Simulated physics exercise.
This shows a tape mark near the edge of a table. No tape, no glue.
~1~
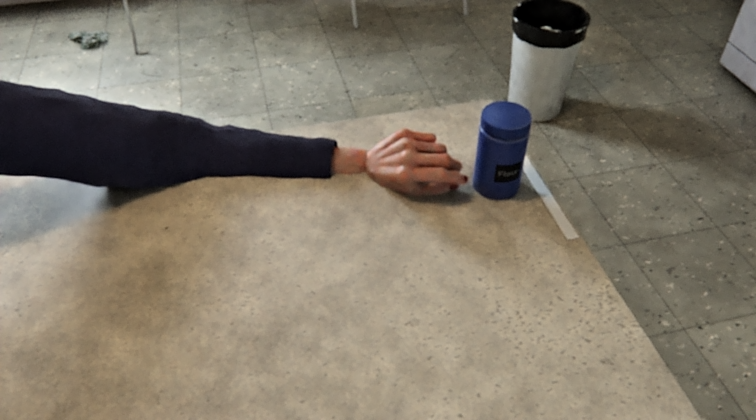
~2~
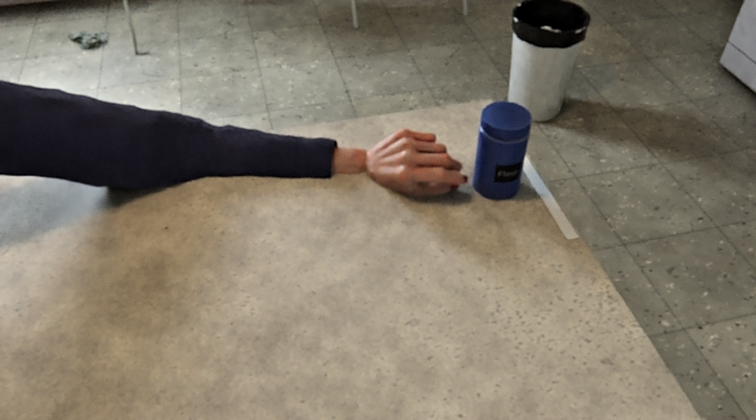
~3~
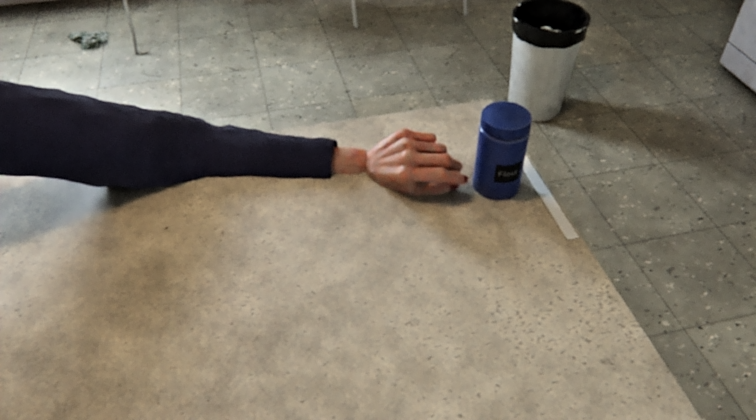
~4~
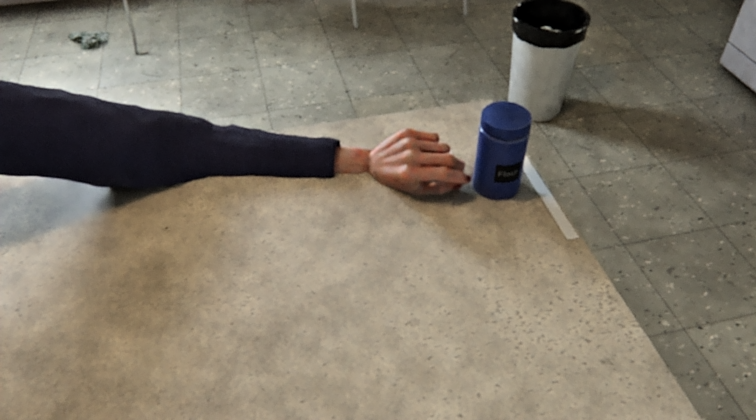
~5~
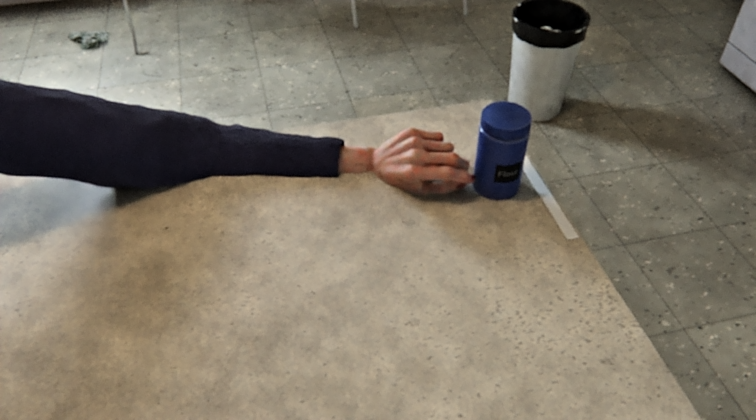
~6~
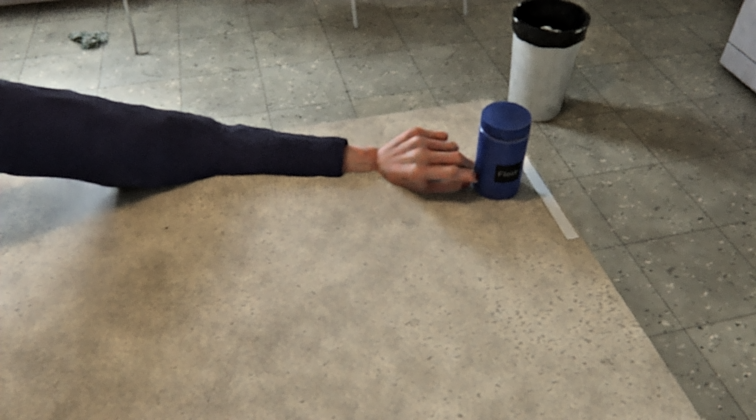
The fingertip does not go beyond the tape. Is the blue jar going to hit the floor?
As it turns out, the blue jar goes over the edge.
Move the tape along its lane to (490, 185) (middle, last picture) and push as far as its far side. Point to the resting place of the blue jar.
Resting at (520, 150).
Then, 1.10 s past the last view, blue jar leaning 55° off how it started near (592, 174).
Finally, the blue jar falls off the table.
